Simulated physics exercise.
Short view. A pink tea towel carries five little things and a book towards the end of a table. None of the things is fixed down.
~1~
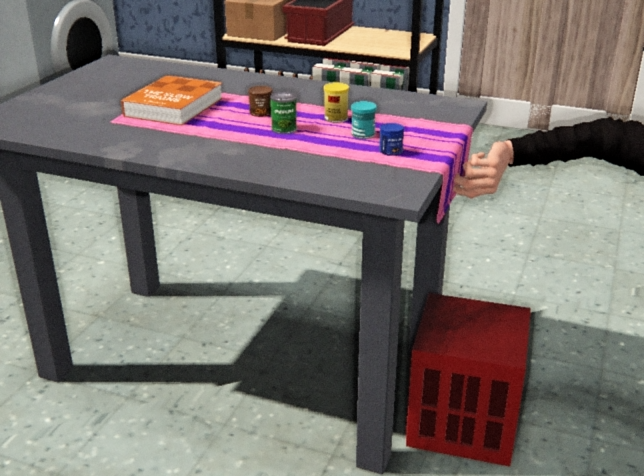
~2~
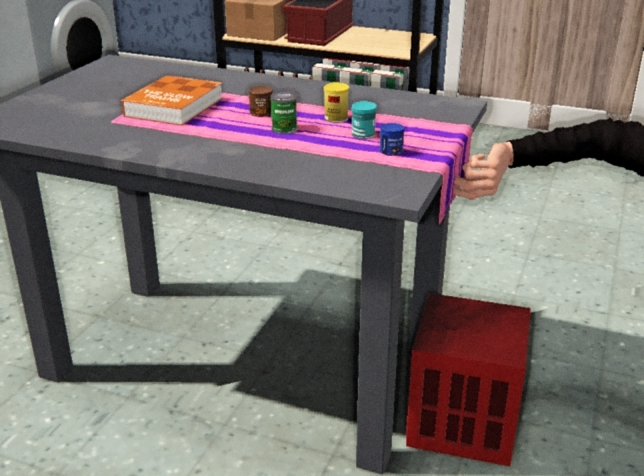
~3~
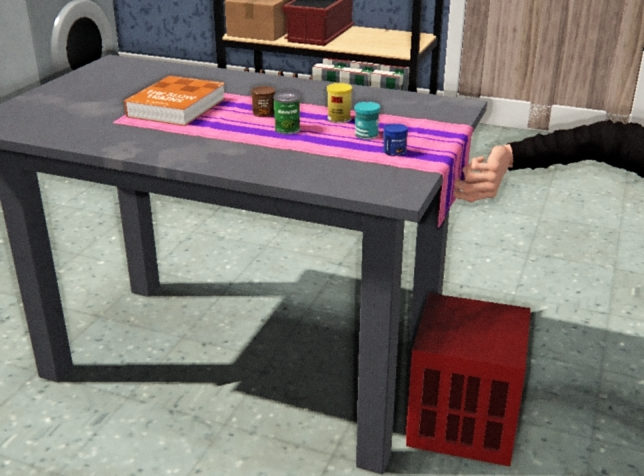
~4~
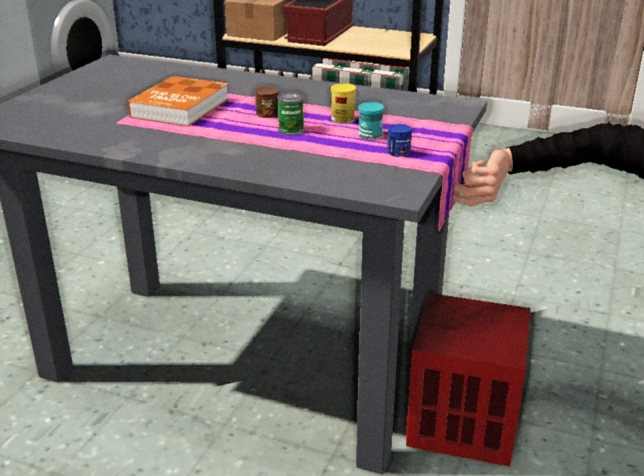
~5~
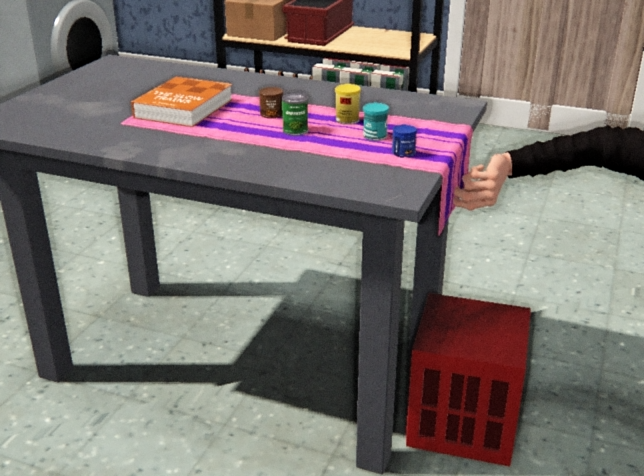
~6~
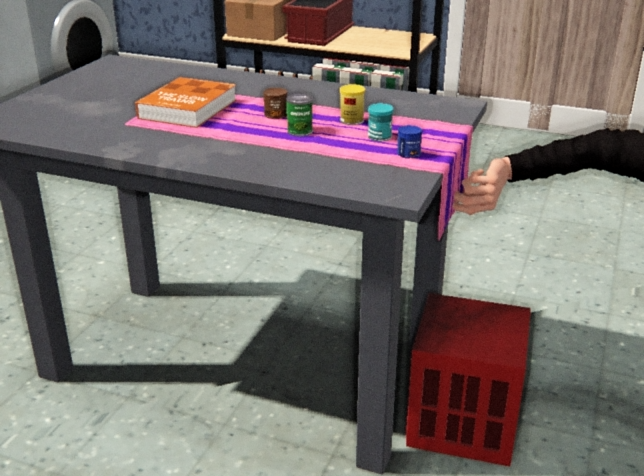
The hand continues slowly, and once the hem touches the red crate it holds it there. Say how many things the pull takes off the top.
It takes off three.
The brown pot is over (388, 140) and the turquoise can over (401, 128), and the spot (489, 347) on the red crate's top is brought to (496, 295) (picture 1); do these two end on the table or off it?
Result - the brown pot comes off, and the turquoise can comes off.
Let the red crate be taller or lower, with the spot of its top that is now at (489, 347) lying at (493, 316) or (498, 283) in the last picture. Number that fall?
Then 2 and 1.
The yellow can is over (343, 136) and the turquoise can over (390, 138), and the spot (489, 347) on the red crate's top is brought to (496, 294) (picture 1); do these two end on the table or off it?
Yellow can stays, turquoise can is gone.
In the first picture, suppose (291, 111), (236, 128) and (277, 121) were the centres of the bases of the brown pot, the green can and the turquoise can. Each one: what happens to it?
Note - brown pot retained, green can retained, turquoise can retained.
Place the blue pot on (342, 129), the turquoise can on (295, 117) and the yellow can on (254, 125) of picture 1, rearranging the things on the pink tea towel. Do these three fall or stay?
Result - the blue pot comes off, the turquoise can stays put, and the yellow can stays put.
Early on, hem near (450, 280); blue pot gone.
Midway, hem on the crate; blue pot, turquoise can and yellow can gone.
Finally, hem on the crate; blue pot, turquoise can and yellow can gone. The count of fallen things is three.
